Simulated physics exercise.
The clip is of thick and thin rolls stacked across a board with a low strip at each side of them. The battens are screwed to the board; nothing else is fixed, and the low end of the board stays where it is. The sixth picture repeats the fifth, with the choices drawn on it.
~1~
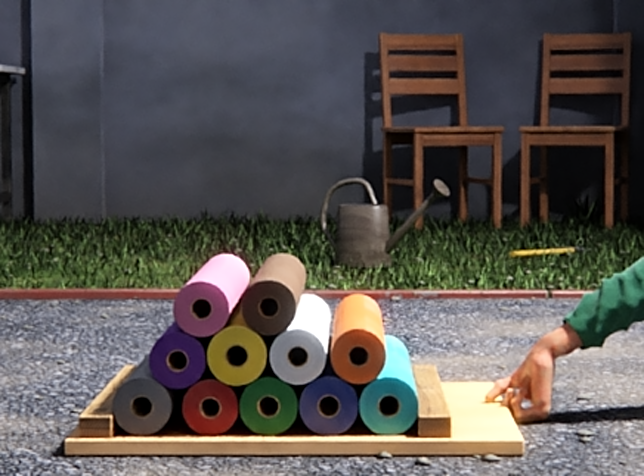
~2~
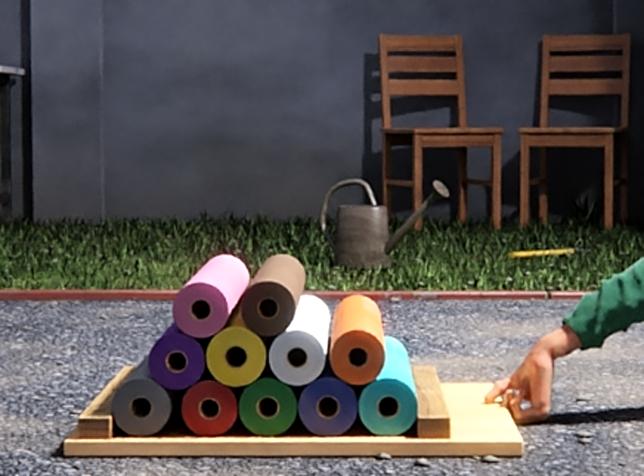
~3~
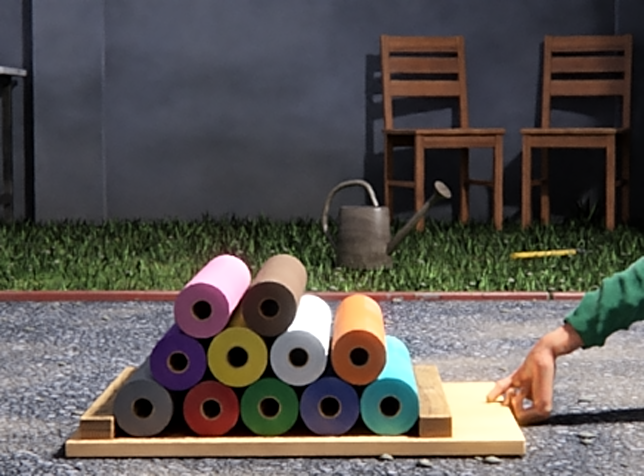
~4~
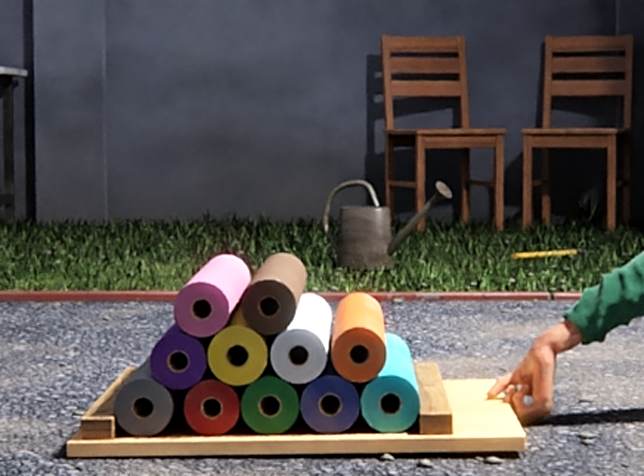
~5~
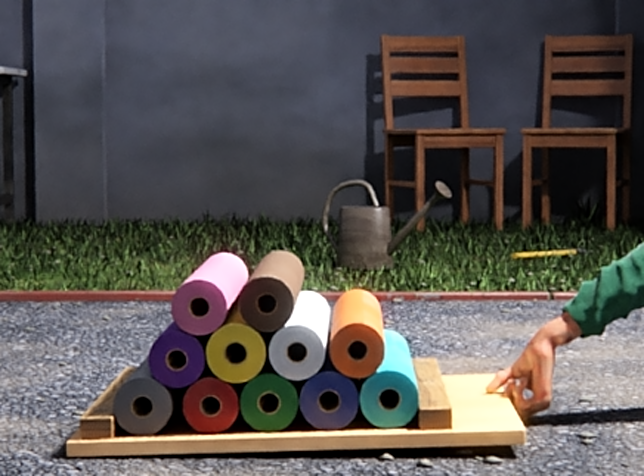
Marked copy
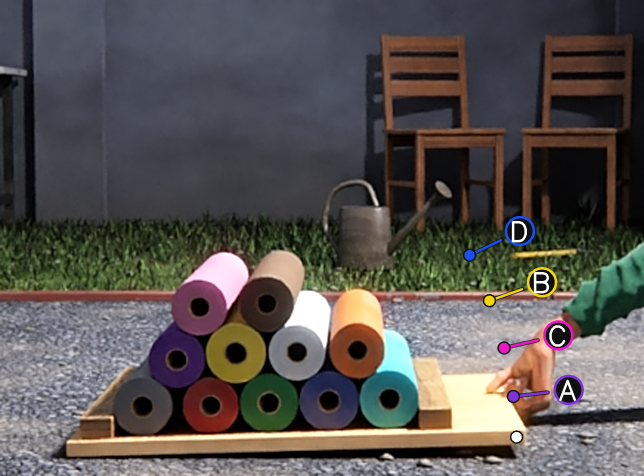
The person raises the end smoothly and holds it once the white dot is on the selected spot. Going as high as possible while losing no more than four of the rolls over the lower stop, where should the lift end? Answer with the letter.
It can be raised to D.
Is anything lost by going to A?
No, at A.
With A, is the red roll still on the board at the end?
Yes, with A.
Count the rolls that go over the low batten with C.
The count is none.
On the marked copy, A at (513, 397); B at (489, 301); C at (504, 348); D at (469, 255); the white dot at (516, 437).
Following D. Soon after the start, board at 20°.
Later, board at 26°.
In the end, board at 26°, four over the low batten (yellow, purple, brown, pink).
As for the rest, A none over the low batten; B none over the low batten; C none over the low batten.
